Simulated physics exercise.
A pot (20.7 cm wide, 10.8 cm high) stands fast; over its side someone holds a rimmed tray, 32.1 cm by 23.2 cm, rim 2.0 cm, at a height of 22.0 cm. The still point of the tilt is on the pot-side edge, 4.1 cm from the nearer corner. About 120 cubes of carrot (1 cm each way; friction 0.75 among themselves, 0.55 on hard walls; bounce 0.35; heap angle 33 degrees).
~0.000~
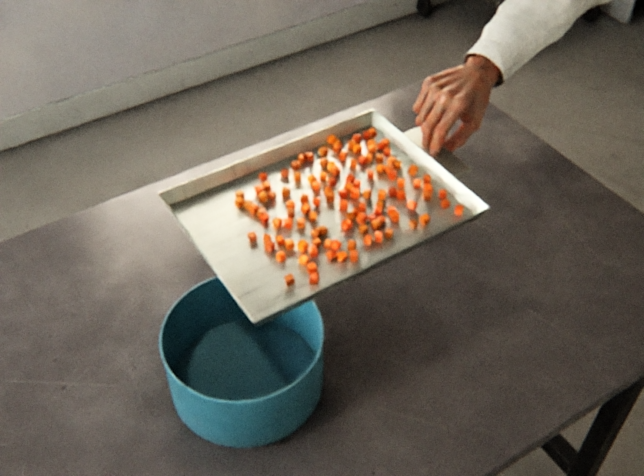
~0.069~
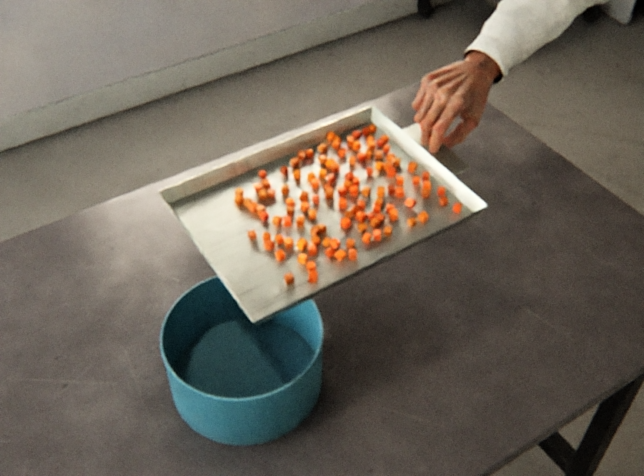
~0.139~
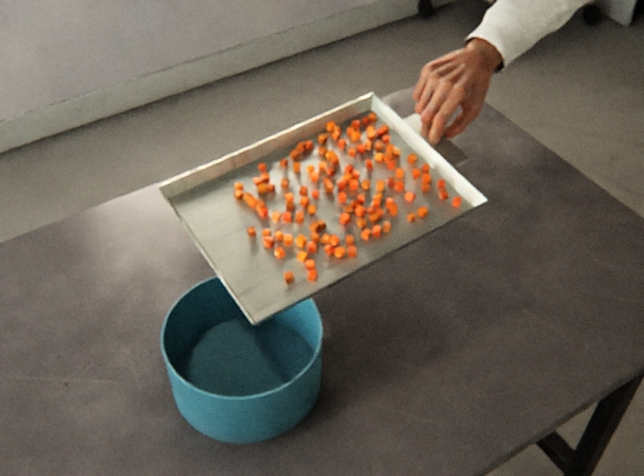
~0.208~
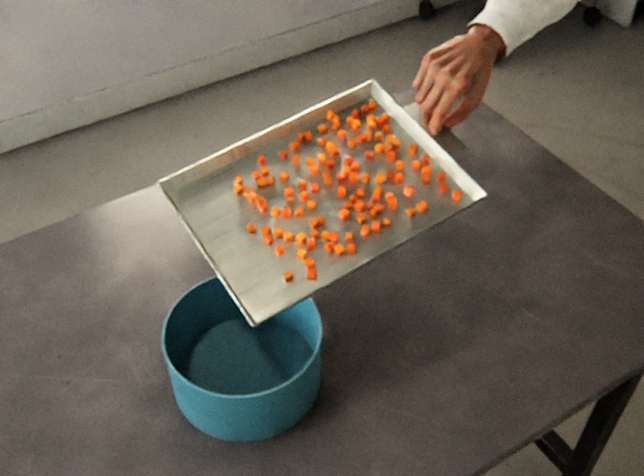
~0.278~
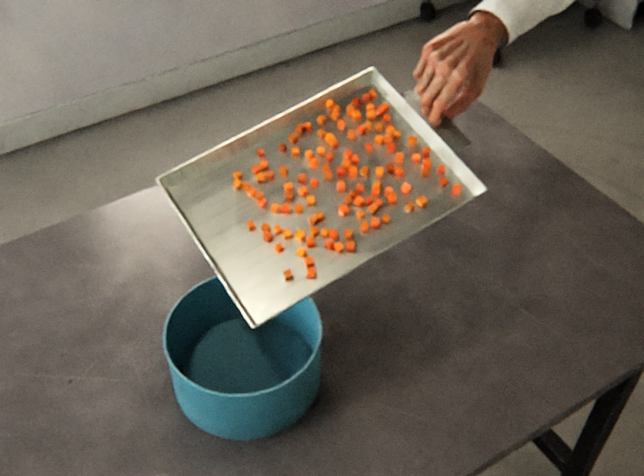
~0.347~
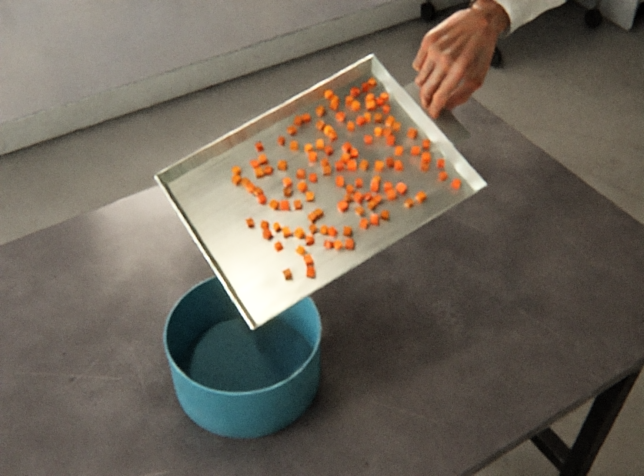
A hand in a pale sleeve, at the upper right, holds a silvery rimmed tray scattered with small orange carrot cubes above a dark grey table, seen from above at an angle in a grey-floored room. A round blue pot stands on the table beneath the tray's near left corner. The hand raises the tray's far side, steadily steepening its slope, while the pot and camera stay still.
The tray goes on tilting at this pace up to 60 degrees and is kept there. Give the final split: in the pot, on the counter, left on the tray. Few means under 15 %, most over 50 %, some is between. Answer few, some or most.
Pot few, counter most, tray some.
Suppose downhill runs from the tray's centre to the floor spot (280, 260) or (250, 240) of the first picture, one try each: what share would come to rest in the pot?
About 10 and 20 per cent.
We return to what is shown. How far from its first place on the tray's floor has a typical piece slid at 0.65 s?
Roughly 2 cm.
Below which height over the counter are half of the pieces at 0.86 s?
Some 28 cm.
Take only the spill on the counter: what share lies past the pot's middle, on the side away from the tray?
About 90 per cent.
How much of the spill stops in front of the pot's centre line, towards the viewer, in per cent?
Some 100 per cent.
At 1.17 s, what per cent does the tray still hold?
Roughly 30 per cent.
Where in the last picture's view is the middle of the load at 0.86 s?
Around (315, 259).
Then, at 0.65 s, tilt 39 degrees; the tray holds 100 %, the pot 0 %.
After 0.86 s, tilt 53 degrees; the tray holds 100 %, the pot 0 %.
Then, at 1.17 s, tilt 60 degrees; the tray holds 30 %, the pot 0 %.
At rest (2.7 s), pot 5 %, counter 70 %, tray 25 %.
